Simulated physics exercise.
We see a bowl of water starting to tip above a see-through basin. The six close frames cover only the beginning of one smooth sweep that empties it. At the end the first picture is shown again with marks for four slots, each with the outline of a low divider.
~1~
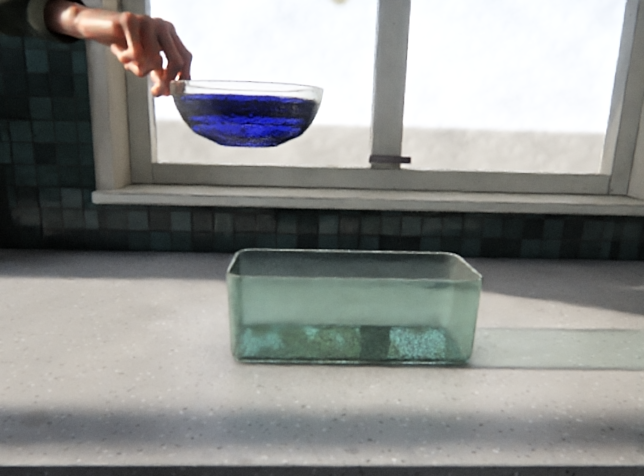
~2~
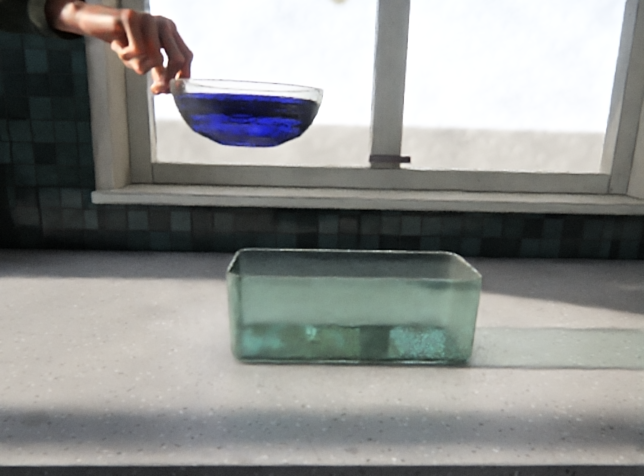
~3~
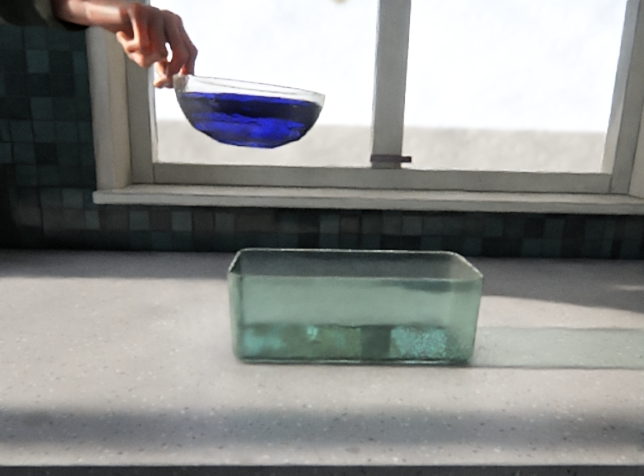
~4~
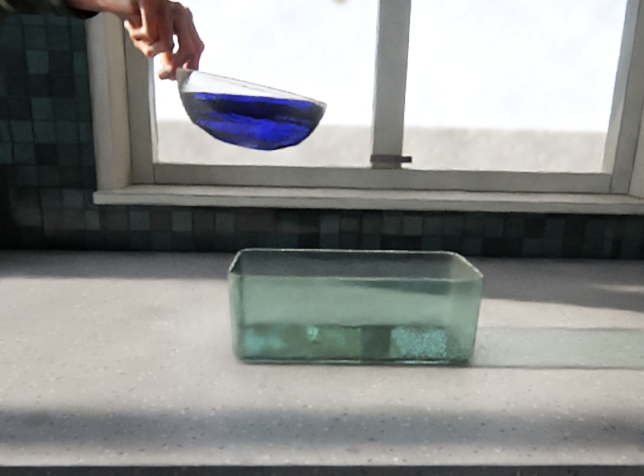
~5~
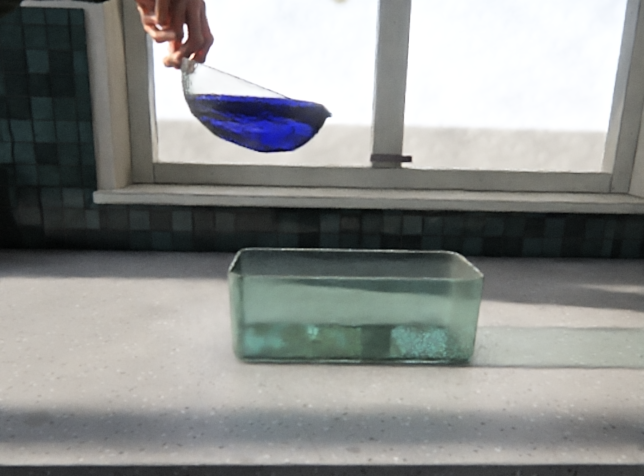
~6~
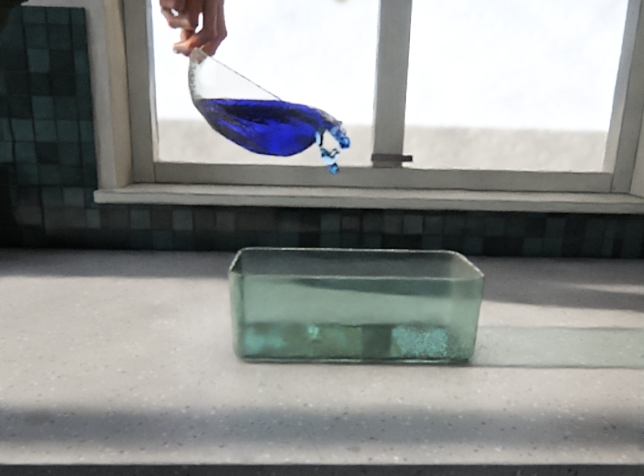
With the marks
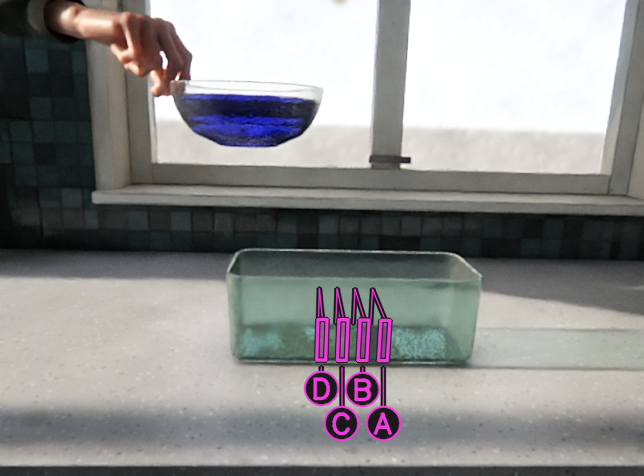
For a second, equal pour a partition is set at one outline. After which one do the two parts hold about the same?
Go for A.
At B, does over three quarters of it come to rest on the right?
No, it does not.
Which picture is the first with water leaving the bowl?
Picture 5.
On the marked copy, A at (383, 367); B at (362, 367); C at (341, 367); D at (321, 366).
If A is chosen, about 49 % ends left of the wall and 40 % right of it; 10 % is lost outside.
If B is chosen, about 31 % ends left of the wall and 60 % right of it; 9 % is lost outside.
If C is chosen, about 18 % ends left of the wall and 73 % right of it; 9 % is lost outside.
If D is chosen, about 11 % ends left of the wall and 79 % right of it; 9 % is lost outside.
